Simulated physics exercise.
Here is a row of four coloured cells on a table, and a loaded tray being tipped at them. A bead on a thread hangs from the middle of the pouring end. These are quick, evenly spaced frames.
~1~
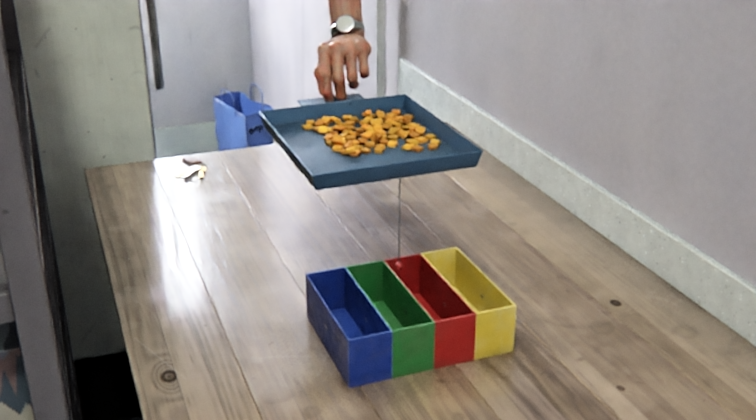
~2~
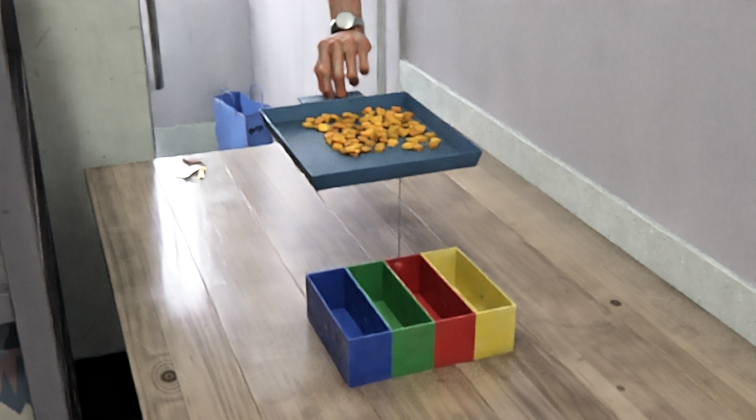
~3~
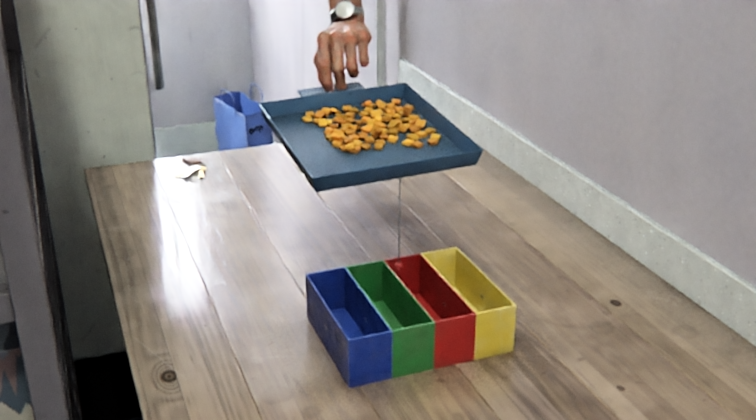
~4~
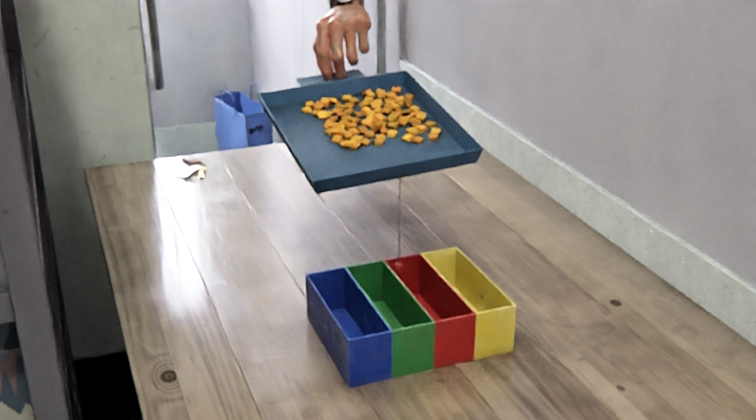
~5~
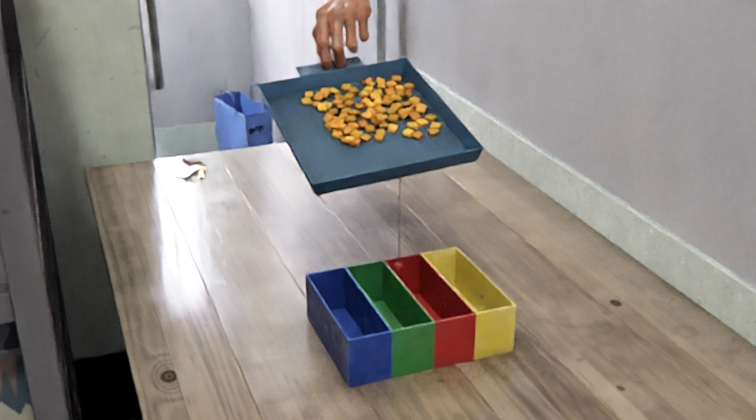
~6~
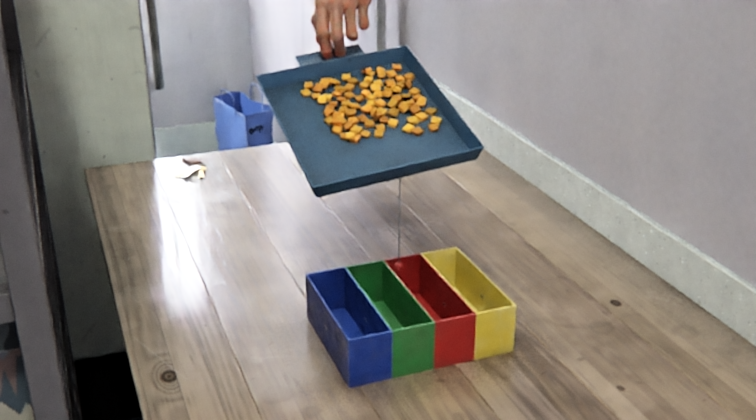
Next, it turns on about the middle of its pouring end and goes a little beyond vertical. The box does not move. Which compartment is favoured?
It favours the blue compartment.
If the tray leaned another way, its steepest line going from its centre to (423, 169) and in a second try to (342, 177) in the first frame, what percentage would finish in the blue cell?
Near 0 % and 80 %.
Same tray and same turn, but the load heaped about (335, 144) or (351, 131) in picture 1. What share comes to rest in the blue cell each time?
First some 60, then 60 per cent.
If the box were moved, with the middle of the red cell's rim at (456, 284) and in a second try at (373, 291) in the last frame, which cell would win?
In turn: The cell in blue; green.
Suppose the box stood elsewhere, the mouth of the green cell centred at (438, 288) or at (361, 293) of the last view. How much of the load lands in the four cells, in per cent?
In turn 20 and 100 in a hundred.
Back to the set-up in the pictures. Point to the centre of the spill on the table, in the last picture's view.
Roughly at (285, 356).
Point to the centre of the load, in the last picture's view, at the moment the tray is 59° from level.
At about (358, 171).
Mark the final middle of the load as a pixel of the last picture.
Close to (353, 343).
Soon after the last picture, tray tipped steeply; nearly all on the tray; a stray few falling or outside the box.
A little later, tray tipped right over; most on the tray; a small part in the blue cell; a stray few in the green cell; a small part falling or outside the box.
Later still, tray tipped past a quarter turn; about half in the blue cell; about a quarter in the green cell; a stray few in the red cell; about a quarter falling or outside the box.
At rest, tray tipped past a quarter turn; about half in the blue cell; about a quarter in the green cell; a stray few in the red cell; none in the yellow cell; about a quarter outside the box.
